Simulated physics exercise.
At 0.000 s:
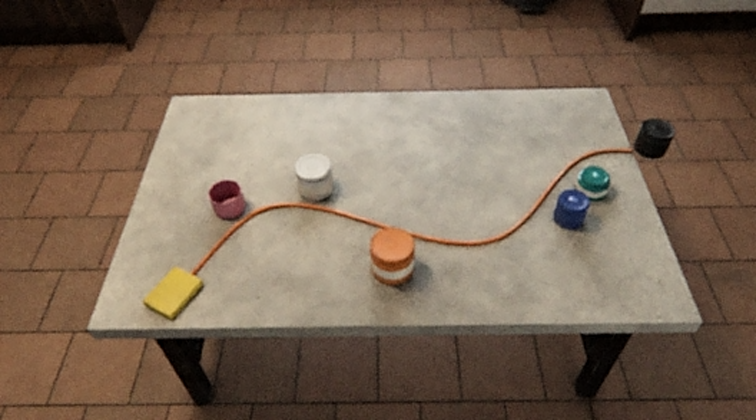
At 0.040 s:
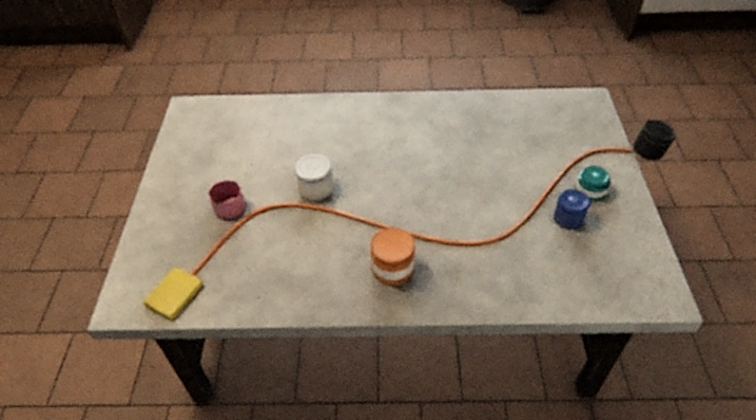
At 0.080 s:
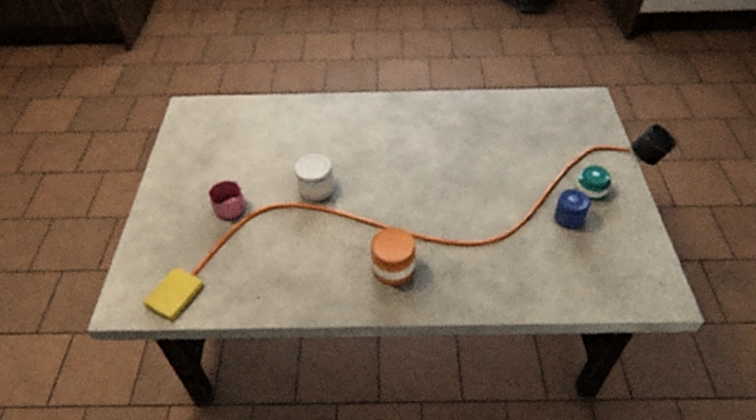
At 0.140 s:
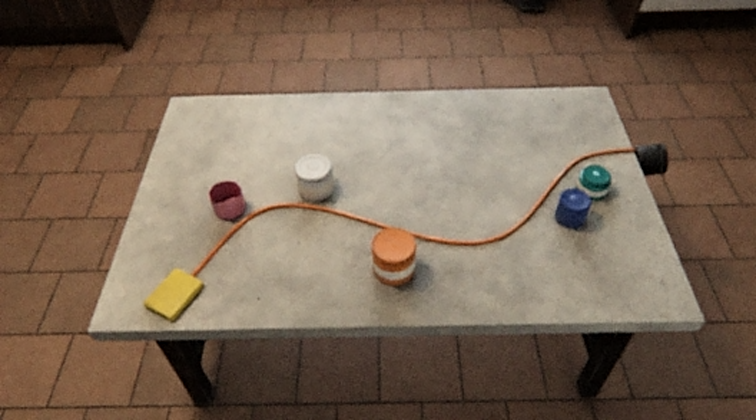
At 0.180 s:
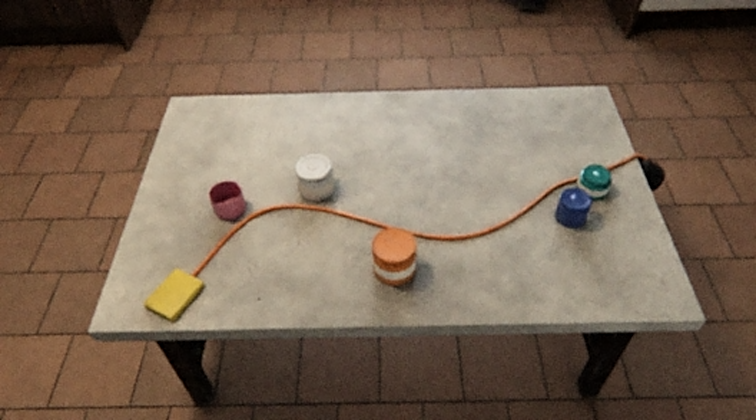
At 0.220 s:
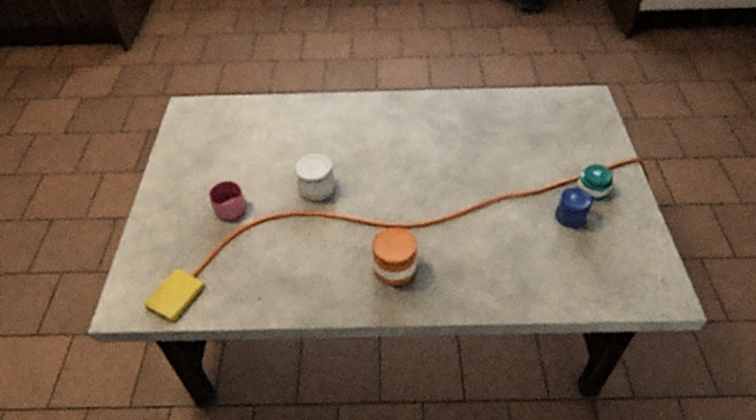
A black speaker on an orange cable tipped over the right edge of the table and dropped out of sight, pulling the cable straighter past the teal jar while the yellow phone stayed almost still.
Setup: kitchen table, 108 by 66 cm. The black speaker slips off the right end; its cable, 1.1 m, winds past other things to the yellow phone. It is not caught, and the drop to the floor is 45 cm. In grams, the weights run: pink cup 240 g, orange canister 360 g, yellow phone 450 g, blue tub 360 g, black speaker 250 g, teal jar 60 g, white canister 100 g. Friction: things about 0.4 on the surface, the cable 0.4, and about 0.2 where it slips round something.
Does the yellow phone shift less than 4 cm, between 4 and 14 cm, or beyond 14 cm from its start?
It shifts between 4 and 14 cm.
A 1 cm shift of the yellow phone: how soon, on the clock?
Yellow phone: 0.32 s.
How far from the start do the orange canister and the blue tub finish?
Final places, approx.: Orange canister 0 cm off, blue tub 0 cm off.
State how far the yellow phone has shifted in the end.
For the yellow phone, I'd say close to 8 cm.
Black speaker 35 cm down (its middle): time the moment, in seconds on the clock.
Answer: Not at all.
At 0.5 s, the cable's tail end at (232, 285); yellow phone 5 cm off its start, black speaker over the edge.
At 0.7 s, the cable's tail end at (236, 283); yellow phone 6 cm off its start, black speaker over the edge, teal jar 4 cm off its start.
At 1.0 s, the cable's tail end at (242, 282); yellow phone 7 cm off its start at (215, 284), black speaker over the edge, teal jar 4 cm off its start at (609, 187).
At 1.2 s, the cable's tail end at (242, 282); yellow phone 7 cm off its start, black speaker over the edge, teal jar 4 cm off its start.
At 2.4 s, the cable's tail end at (242, 282); yellow phone 7 cm off its start at (215, 284), black speaker over the edge, teal jar 4 cm off its start at (609, 187).
